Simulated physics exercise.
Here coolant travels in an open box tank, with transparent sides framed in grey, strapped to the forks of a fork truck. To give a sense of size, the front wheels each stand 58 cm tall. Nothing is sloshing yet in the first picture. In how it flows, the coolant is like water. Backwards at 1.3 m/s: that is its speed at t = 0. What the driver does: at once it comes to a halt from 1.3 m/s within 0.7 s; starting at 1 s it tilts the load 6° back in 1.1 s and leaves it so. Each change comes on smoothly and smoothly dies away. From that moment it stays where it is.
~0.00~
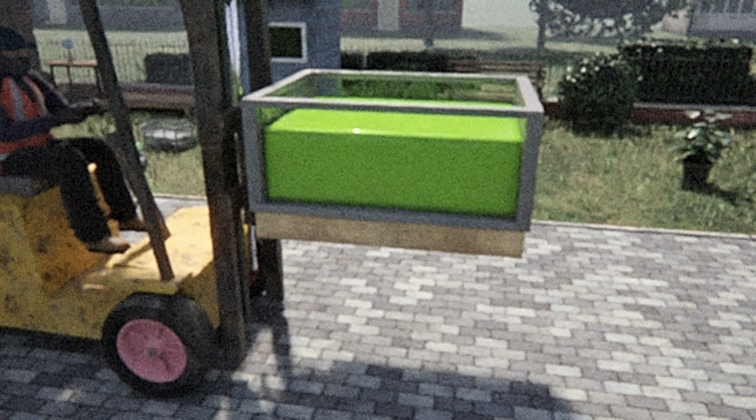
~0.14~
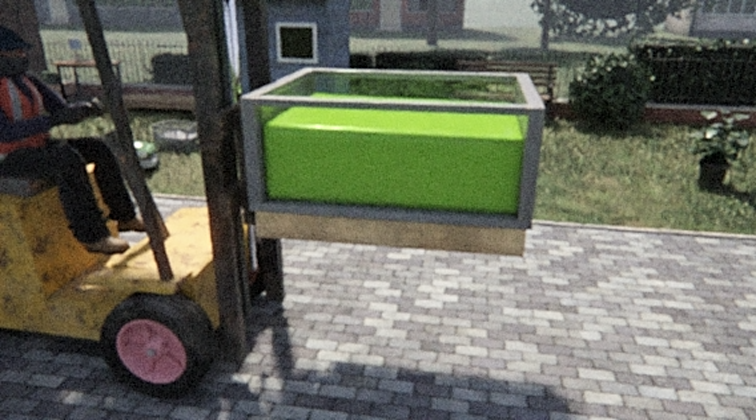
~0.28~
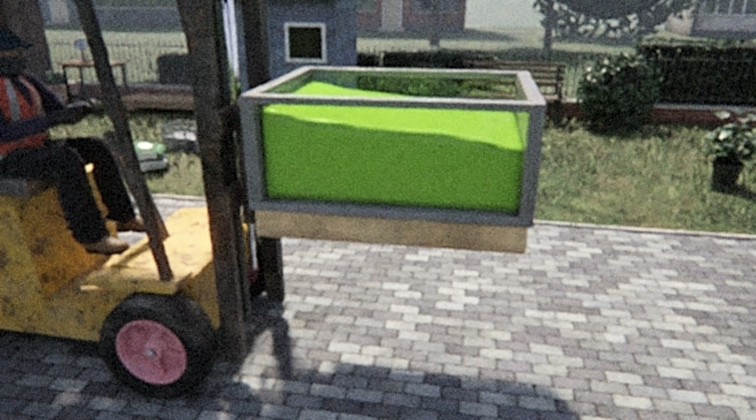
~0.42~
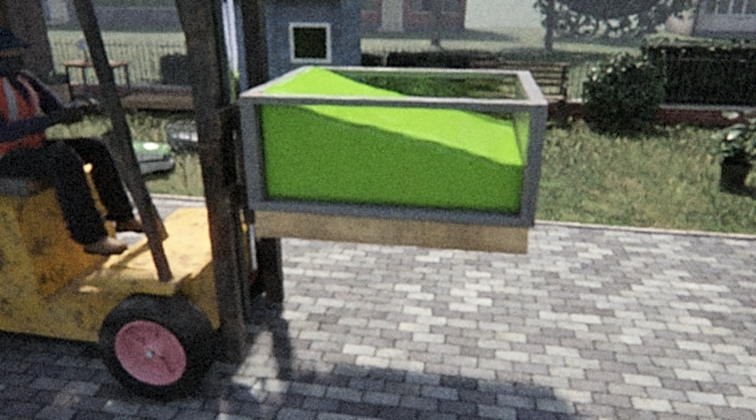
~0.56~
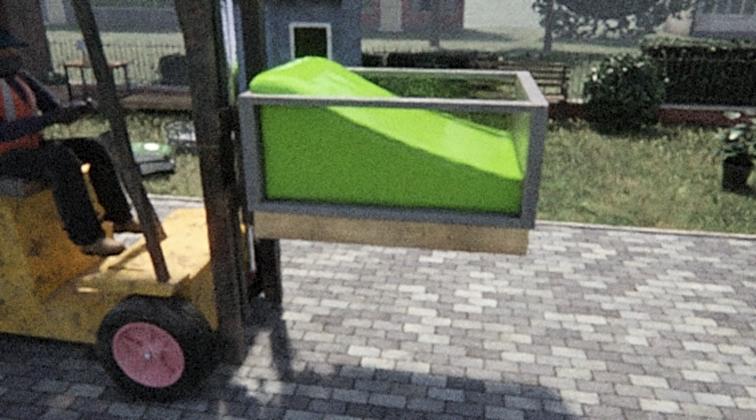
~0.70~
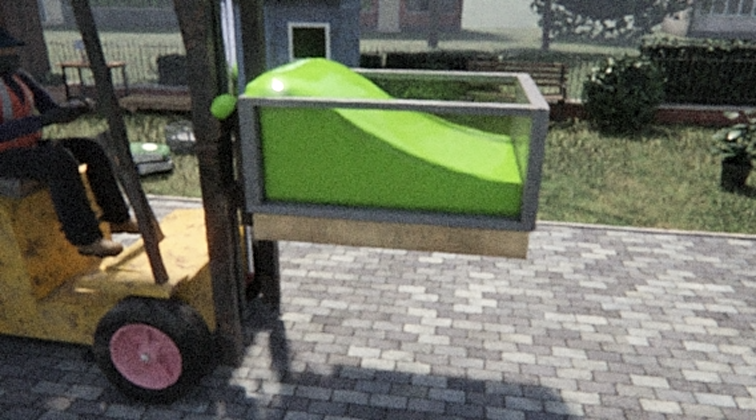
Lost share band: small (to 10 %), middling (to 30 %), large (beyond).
Middling.
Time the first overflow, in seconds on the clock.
0.8 s.
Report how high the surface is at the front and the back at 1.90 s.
At that moment it stands around 22 cm in front and around 46 cm behind.
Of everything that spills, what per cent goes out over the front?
About 10 percent.
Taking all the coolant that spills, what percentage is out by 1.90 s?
Around 40 percent of it.
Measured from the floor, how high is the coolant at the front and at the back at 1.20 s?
The surface sits near 50 cm in front and near 30 cm at the rear.
After 1.20 s front 51 cm, middle 30 cm, back 29 cm above the floor; the loss stands at 4 per cent, over the back.
After 1.90 s front 22 cm, middle 32 cm, back 46 cm above the floor; the loss stands at 6 per cent, over the back and the front.
After 2.60 s front 18 cm, middle 35 cm, back 35 cm above the floor; the loss stands at 14 per cent, over the back.
After 5.09 s the loss stands at 15 per cent, over the back, 51 of 335 litres.
